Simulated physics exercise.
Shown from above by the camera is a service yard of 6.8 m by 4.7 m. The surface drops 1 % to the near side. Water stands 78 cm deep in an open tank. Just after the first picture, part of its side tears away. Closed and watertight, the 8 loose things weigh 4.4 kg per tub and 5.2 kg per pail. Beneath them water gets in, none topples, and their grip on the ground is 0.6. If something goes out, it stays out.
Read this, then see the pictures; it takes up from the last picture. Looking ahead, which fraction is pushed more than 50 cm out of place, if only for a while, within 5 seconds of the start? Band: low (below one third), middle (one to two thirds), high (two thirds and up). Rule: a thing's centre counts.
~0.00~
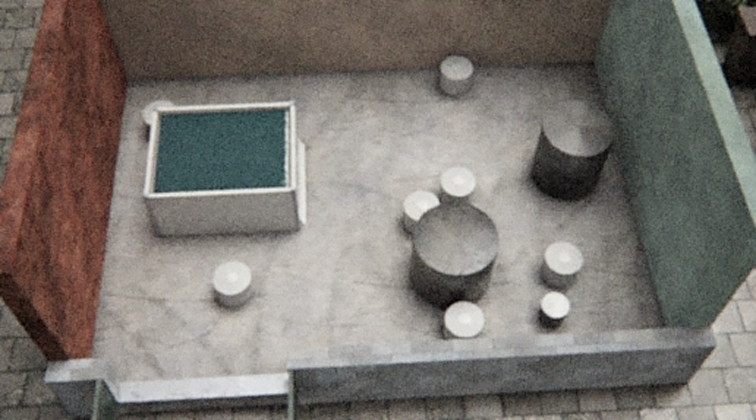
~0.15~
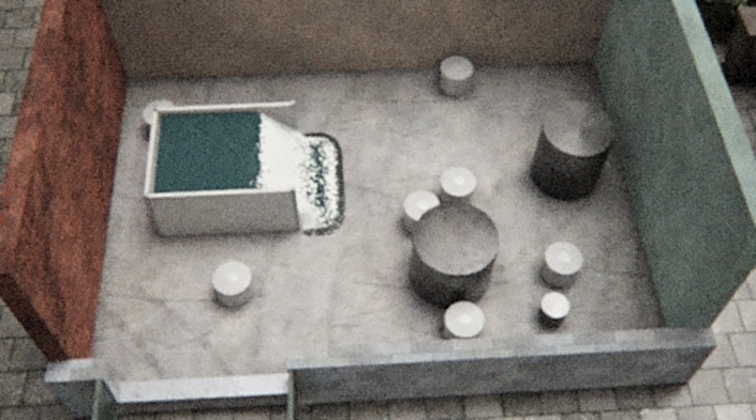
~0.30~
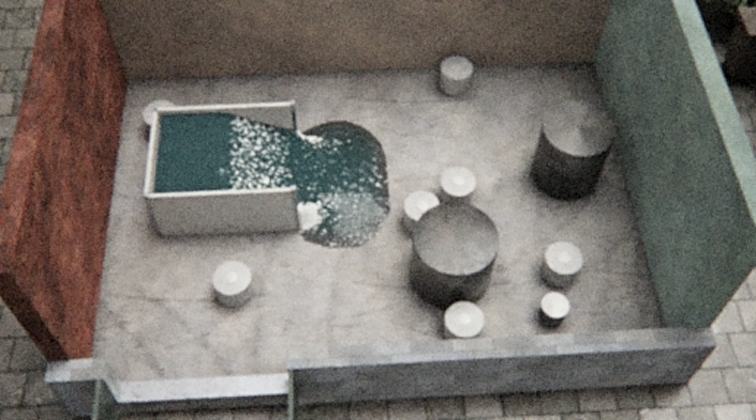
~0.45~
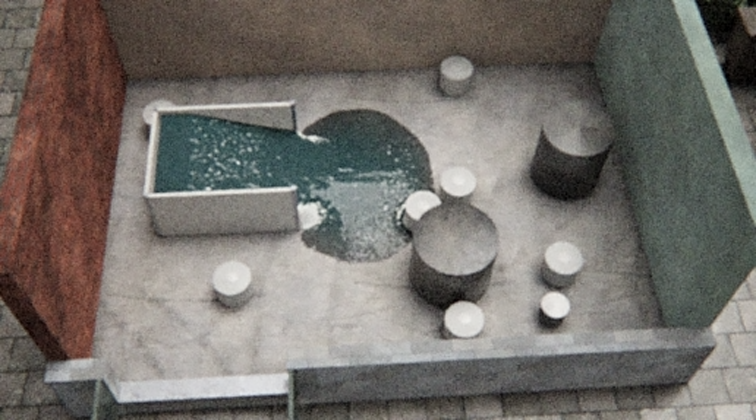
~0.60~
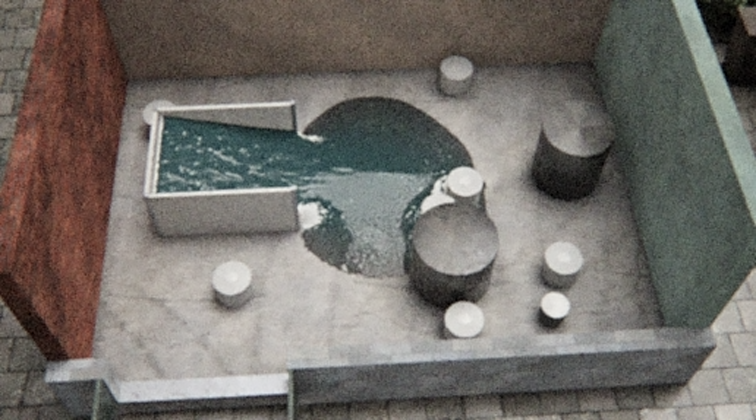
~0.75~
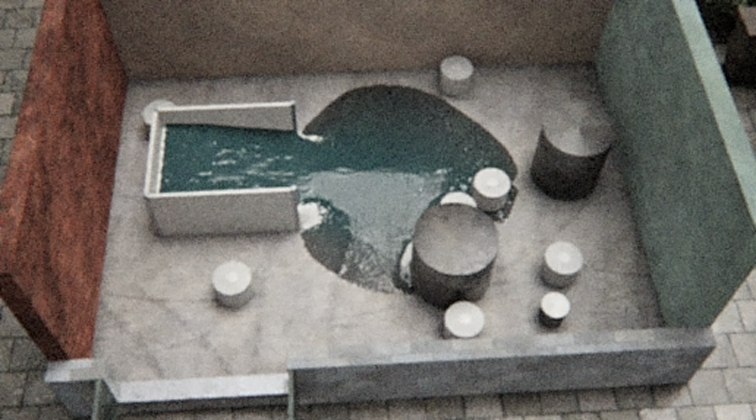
High.
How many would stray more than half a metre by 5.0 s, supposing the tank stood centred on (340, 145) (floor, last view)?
5.
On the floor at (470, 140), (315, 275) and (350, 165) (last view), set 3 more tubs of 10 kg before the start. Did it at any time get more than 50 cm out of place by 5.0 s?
First exceeds it, second falls shy, third exceeds it.
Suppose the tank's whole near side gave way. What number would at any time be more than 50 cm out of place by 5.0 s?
The answer would then be 4.
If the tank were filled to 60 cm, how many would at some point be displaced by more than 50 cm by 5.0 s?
So the tally would be 5.
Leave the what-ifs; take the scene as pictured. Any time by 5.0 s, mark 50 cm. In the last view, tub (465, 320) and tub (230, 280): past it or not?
Result, in order: Exceeded; not exceeded.
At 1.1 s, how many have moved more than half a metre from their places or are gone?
By that time the total stands at 2.
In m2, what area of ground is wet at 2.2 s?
Roughly 19 m2.
After 1.1 s 2 of 8 are over 50 cm from their spots; 1 afloat.
After 2.2 s 4 of 8 are over 50 cm from their spots; 2 afloat.
After 3.5 s 3 of 8 are over 50 cm from their spots; 5 afloat.
After 5.0 s 6 of 8 are over 50 cm from their spots, and 6 have been at some point; 6 afloat.
